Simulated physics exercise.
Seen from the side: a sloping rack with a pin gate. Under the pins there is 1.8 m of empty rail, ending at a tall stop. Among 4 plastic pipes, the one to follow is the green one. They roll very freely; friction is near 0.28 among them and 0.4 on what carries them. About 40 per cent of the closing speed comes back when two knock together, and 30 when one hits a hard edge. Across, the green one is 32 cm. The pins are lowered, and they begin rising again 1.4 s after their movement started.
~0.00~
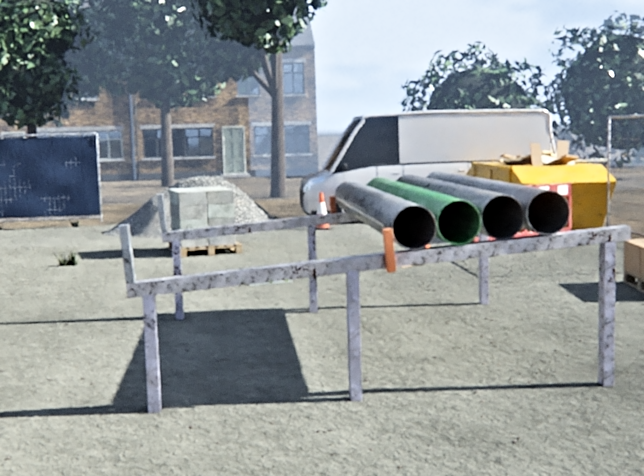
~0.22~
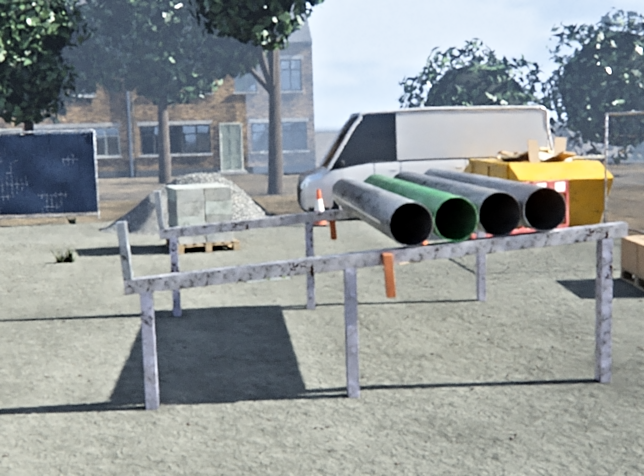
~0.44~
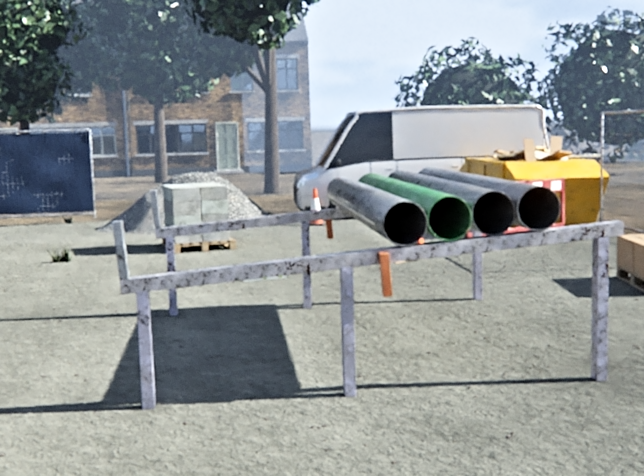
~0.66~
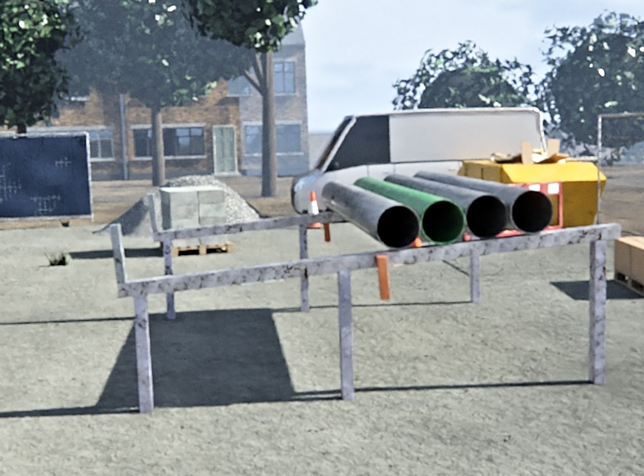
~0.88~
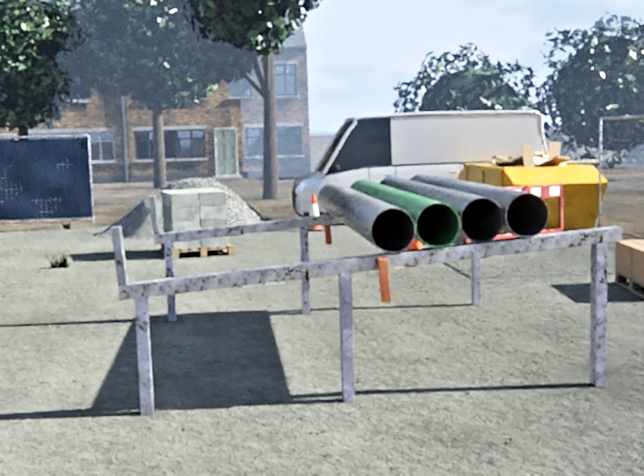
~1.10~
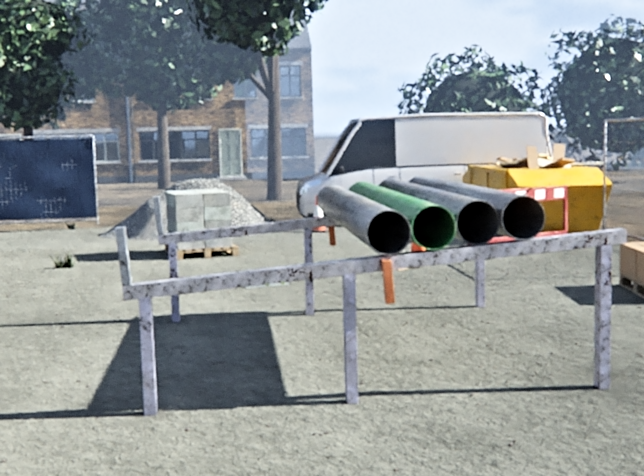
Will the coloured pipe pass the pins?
No.
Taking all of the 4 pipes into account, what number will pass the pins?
1 in total.
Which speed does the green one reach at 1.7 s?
It's going at around 0.3 m/s.
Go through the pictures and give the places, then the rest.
The first picture shows green (460, 223); pins up; the rack falls 4°.
The second picture shows green (456, 220); pins down.
The third picture shows green (450, 219); pins down.
The fourth picture shows green (443, 222); pins down; the first has rolled 5 cm.
The fifth picture shows green (438, 226); pins down; the first has rolled 10 cm.
The sixth picture shows green (434, 228); pins down; the first has rolled 15 cm.
Then, 1.7 s in, green is on the rails, 20 cm above the pins, rolling right; 1 of 4 has passed.
Then, 2.5 s in, still the same for green; 1 of 4 has passed.
In the end (3.4 s), green is on the rails, 20 cm above the pins; 1 of 4 has passed.
